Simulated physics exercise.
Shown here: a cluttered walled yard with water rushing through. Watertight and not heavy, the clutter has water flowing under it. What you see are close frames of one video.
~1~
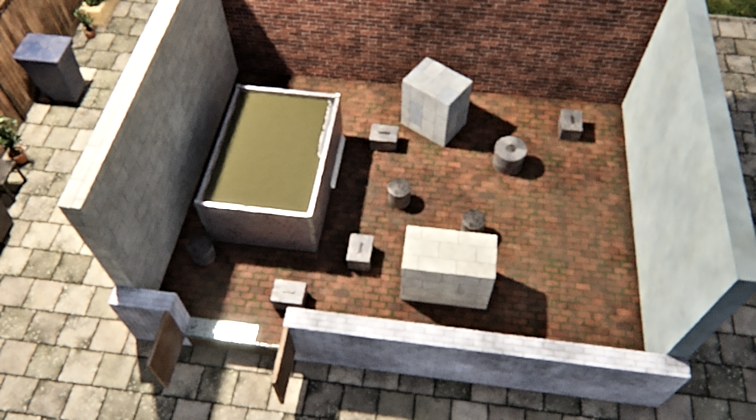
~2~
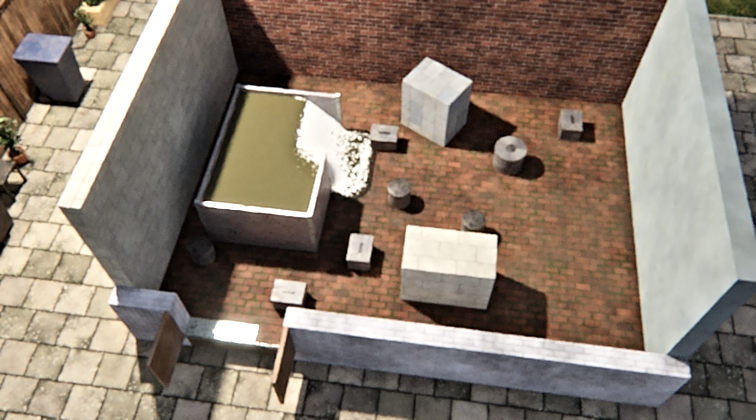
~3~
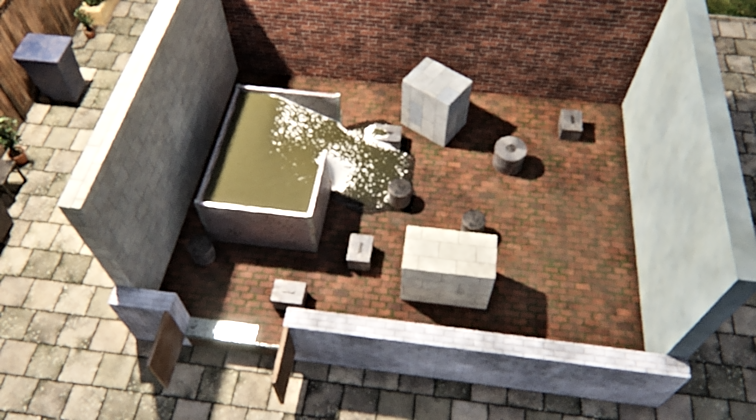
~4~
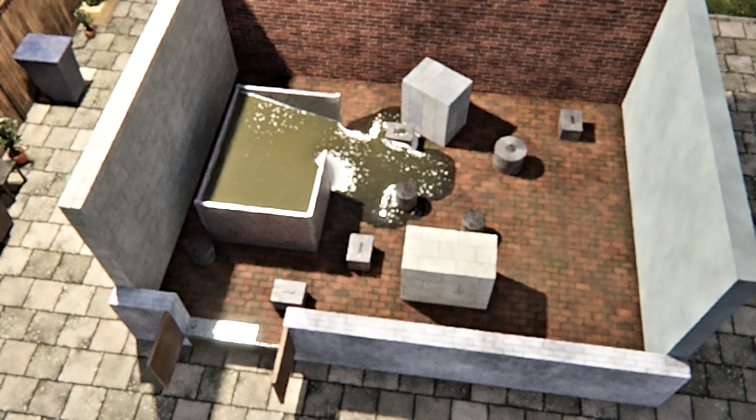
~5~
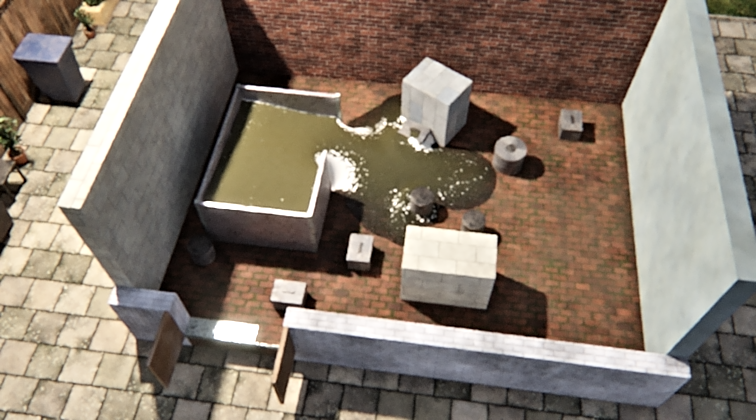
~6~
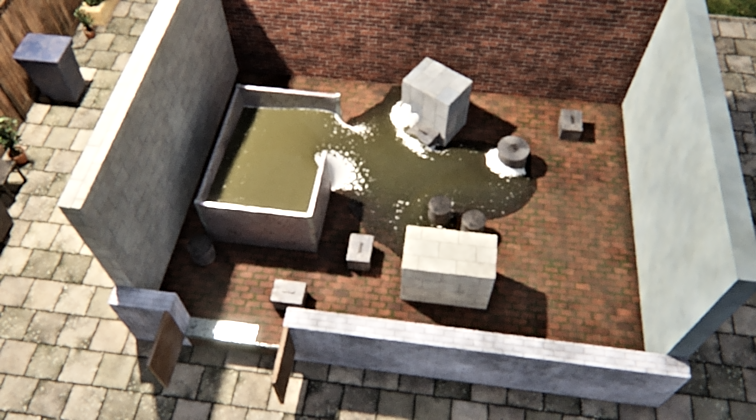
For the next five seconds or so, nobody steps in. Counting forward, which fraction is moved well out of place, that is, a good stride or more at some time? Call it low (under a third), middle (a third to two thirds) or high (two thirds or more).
Middle.
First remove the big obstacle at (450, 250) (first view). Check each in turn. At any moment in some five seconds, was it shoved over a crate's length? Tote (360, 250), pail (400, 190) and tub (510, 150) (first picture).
First object never went far; second object was driven off; third object was driven off.
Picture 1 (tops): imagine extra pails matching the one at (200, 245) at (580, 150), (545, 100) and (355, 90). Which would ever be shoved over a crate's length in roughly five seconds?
In order: Shoved clear, shoved clear, then hardly budges.
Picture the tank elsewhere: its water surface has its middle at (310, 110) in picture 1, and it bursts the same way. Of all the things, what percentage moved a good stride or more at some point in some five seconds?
Estimate: Some 80 per cent of them.
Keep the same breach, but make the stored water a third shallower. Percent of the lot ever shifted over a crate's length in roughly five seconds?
Something like 50 percent.
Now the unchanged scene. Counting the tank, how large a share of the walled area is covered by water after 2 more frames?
Near 40 %.
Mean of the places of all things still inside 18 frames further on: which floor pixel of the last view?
I'd put it around pixel (460, 231).
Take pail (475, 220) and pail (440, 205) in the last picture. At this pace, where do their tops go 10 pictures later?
Estimated: (601, 303); (549, 290).
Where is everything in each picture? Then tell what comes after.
The first picture shows a pail at (400, 188), on the bottom; a tote at (384, 133) rests on the ground; 0 of 8 have shifted.
The second picture shows a pail at (400, 188) rests on the ground; a tote at (384, 133) rests on the ground; 0 of 8 have shifted.
The third picture shows a pail at (400, 188), on the bottom; a tote at (388, 133) rests on the ground, close to its start; 1 of 8 have shifted.
The fourth picture shows a pail at (407, 190) rests on the ground, close to its start; a tote at (401, 131), on the bottom, close to its start; 2 of 8 have shifted.
The fifth picture shows a pail at (422, 196) rests on the ground, a stride from its start; a tote at (415, 130) rests on the ground, a stride from its start; 2 of 8 have shifted.
The sixth picture shows a pail at (441, 205) rests on the ground, a stride from its start; a tote at (423, 132), on the bottom, a stride from its start; 2 of 8 have shifted.
A moment on, 3 of 8 are well off their spots; 1 afloat.
Next, 4 of 8 are well off their spots; 1 afloat.
Later, 4 of 8 are well off their spots; 4 afloat.
In the end, 4 of 8 are well off their spots, and 4 have been at some point; 3 afloat.
